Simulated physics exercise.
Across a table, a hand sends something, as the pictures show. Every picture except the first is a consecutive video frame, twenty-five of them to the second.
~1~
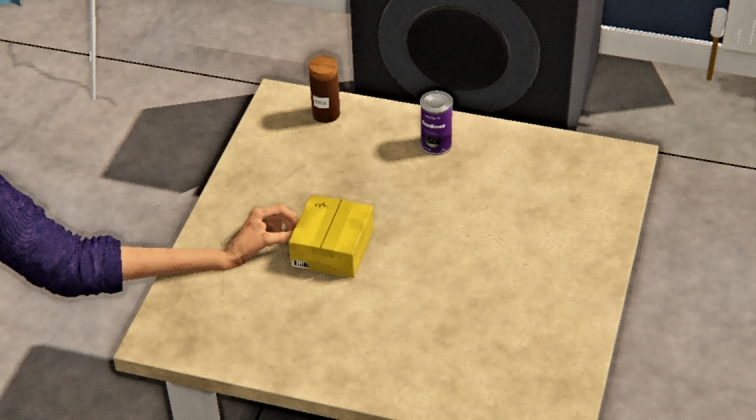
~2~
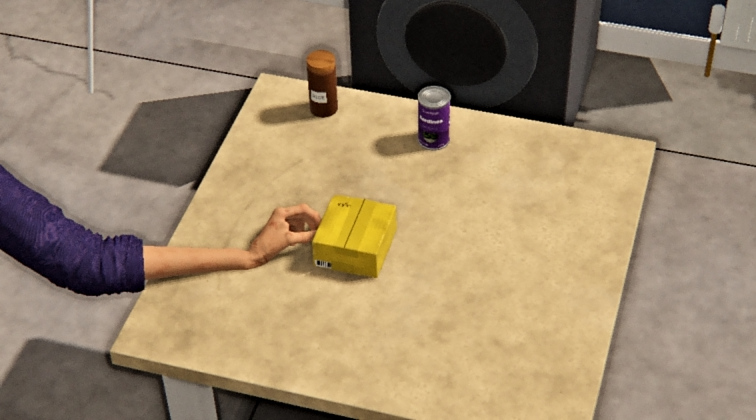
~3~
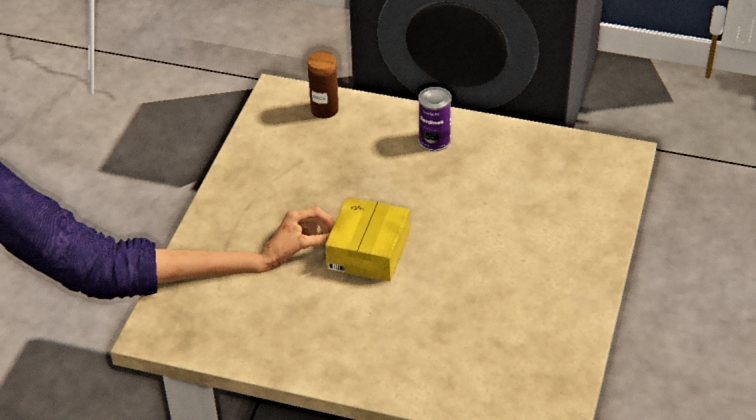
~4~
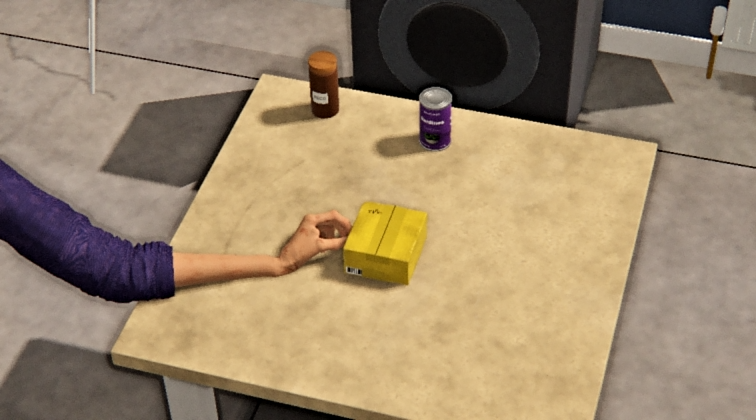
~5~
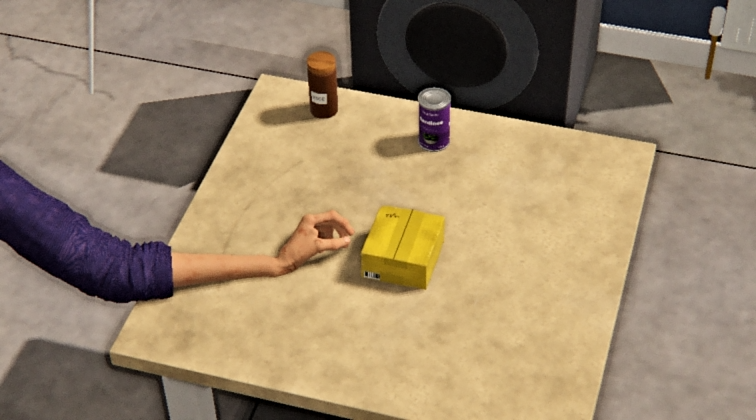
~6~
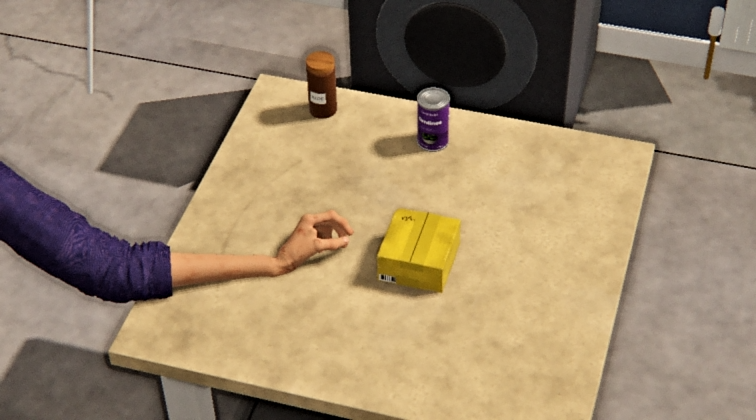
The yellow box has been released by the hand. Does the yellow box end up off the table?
No.
Then, 0.10 s after the last picture, yellow box slid about its own width near (453, 257).
Then, 0.20 s after the last picture, yellow box slid about its own width near (475, 261).
At rest, moved from the start, yellow box. Seen from the same camera at the end, yellow box near (485, 263).
